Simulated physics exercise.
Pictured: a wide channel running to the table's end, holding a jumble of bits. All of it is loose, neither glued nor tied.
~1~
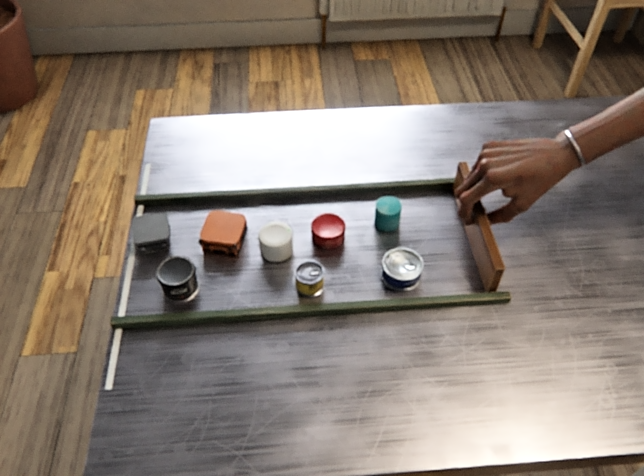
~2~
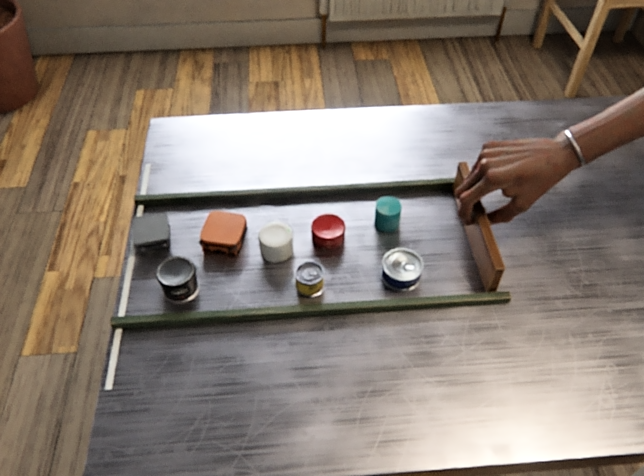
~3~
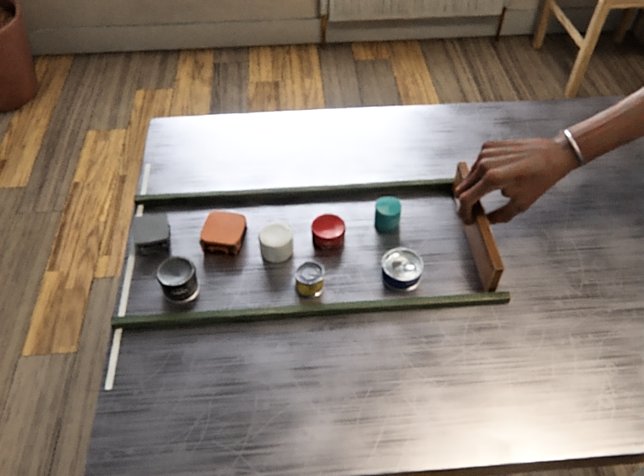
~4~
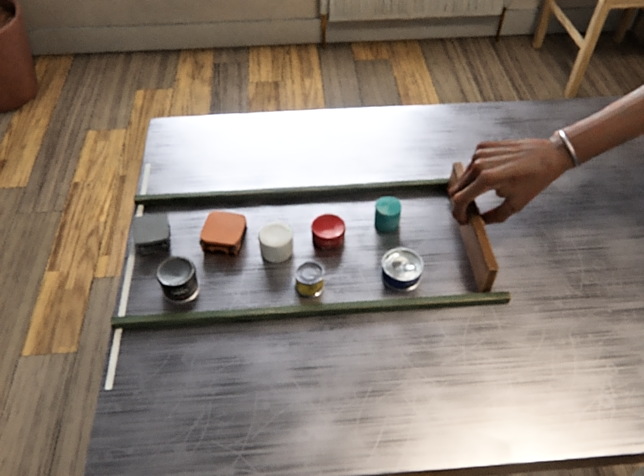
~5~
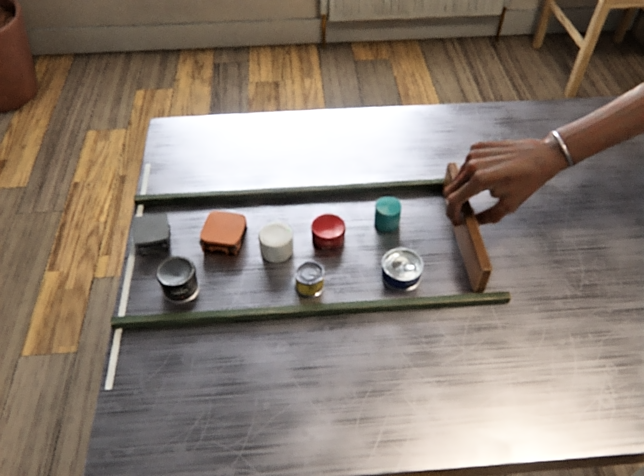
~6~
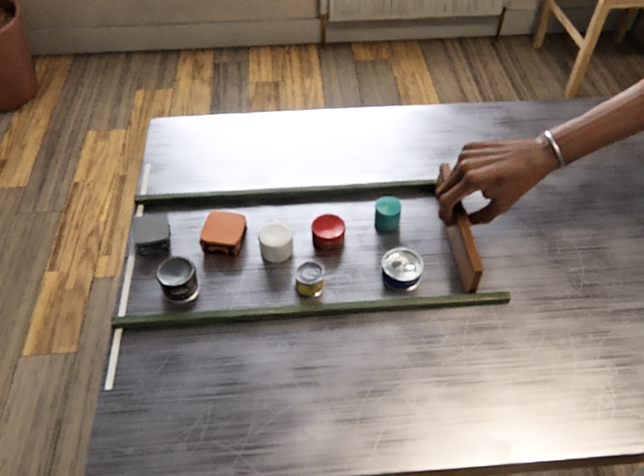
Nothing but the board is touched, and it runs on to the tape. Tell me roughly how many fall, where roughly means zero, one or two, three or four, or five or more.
Roughly, five or more fall.
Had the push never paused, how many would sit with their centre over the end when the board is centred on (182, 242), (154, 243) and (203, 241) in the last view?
In order: 2, 5, 1.
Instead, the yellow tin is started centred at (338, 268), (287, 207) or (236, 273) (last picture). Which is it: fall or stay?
Taking each place in turn, the object ends up off; ends up off; ends up off.
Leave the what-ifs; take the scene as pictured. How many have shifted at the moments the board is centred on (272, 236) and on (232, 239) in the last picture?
The counts are 6 and 8.
Soon after, none off yet; grey case at rest near (153, 234); black tin at rest near (178, 279); orange case at rest near (224, 233).
In the end, the number that fall off is five or more; gone, blue pot, turquoise lid, red tub, yellow tin, white lid, orange case, black tin and grey case.
